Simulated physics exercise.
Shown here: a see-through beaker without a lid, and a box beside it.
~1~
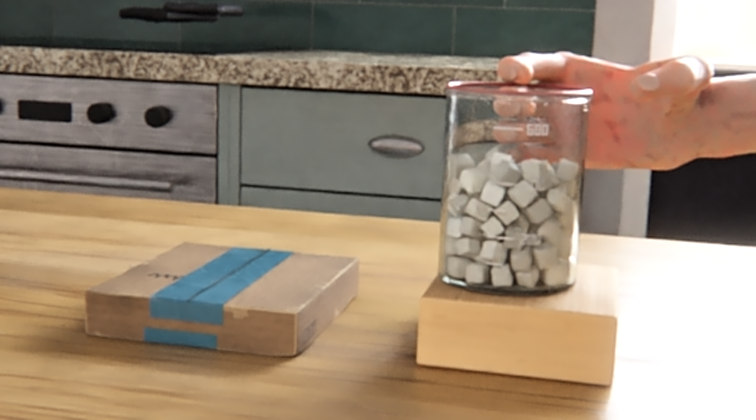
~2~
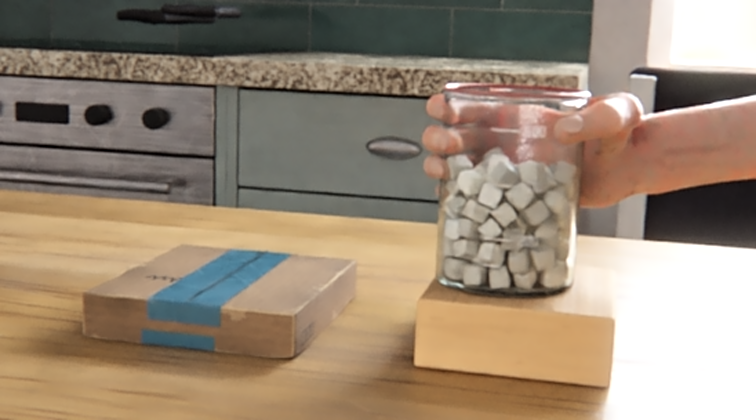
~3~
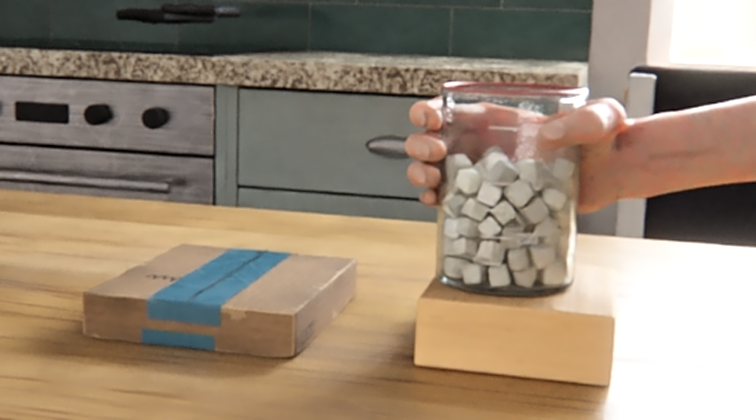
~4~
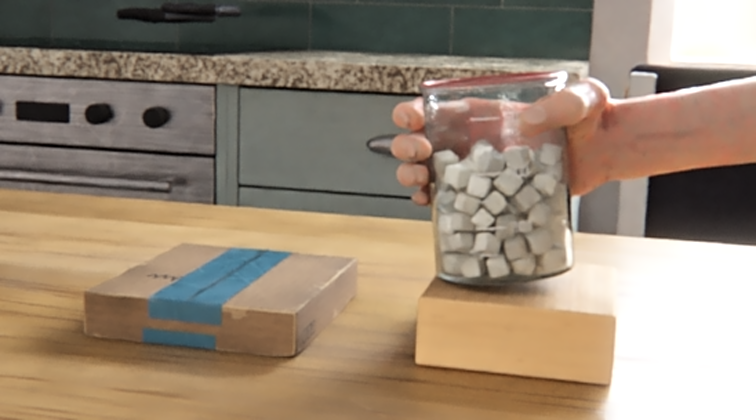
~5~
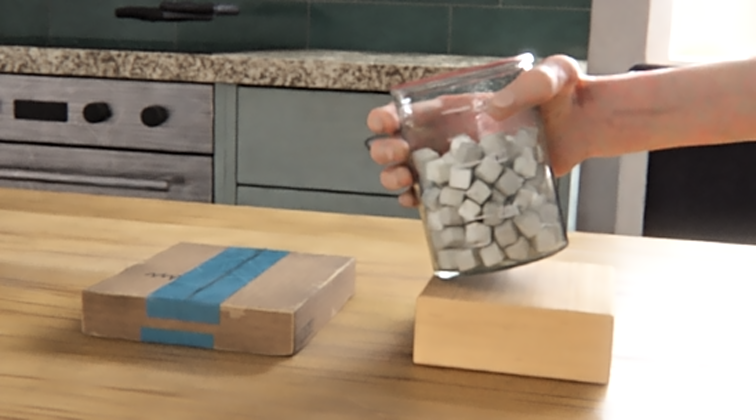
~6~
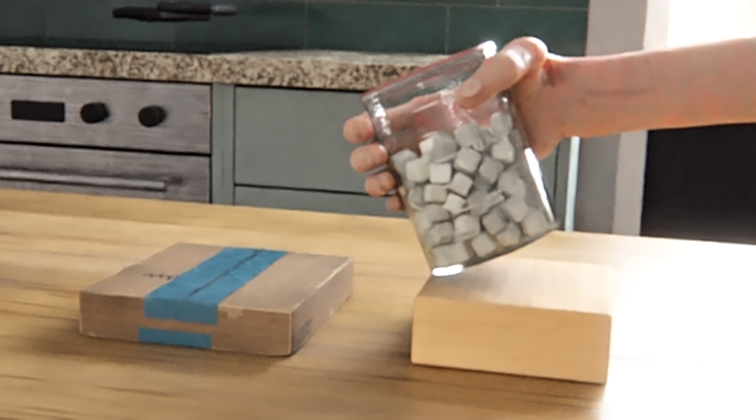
A hand grips a clear glass beaker of pale cubes standing on a wooden block, then lifts it slightly and tilts it gradually to the left, toward a flat cardboard box with blue tape on the wooden counter.
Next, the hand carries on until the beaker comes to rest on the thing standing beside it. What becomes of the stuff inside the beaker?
It pours out, at least partly.
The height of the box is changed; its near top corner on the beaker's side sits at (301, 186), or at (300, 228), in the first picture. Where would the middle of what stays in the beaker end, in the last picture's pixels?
(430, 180) and then (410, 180).
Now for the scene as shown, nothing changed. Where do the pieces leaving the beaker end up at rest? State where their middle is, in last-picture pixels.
The middle ends up near (219, 261) in the last picture.
Then, 0.77 s on from there, the beaker leans 61°; everything is still inside.
Then, 1.44 s on from there, the beaker leans 92°; everything is still inside.
Then, 2.02 s on from there, the beaker rests on the box at 100°; a small part of the sugar cubes out of it.
In the end, the beaker rests on the box at 100°; a small part of the sugar cubes out of it.
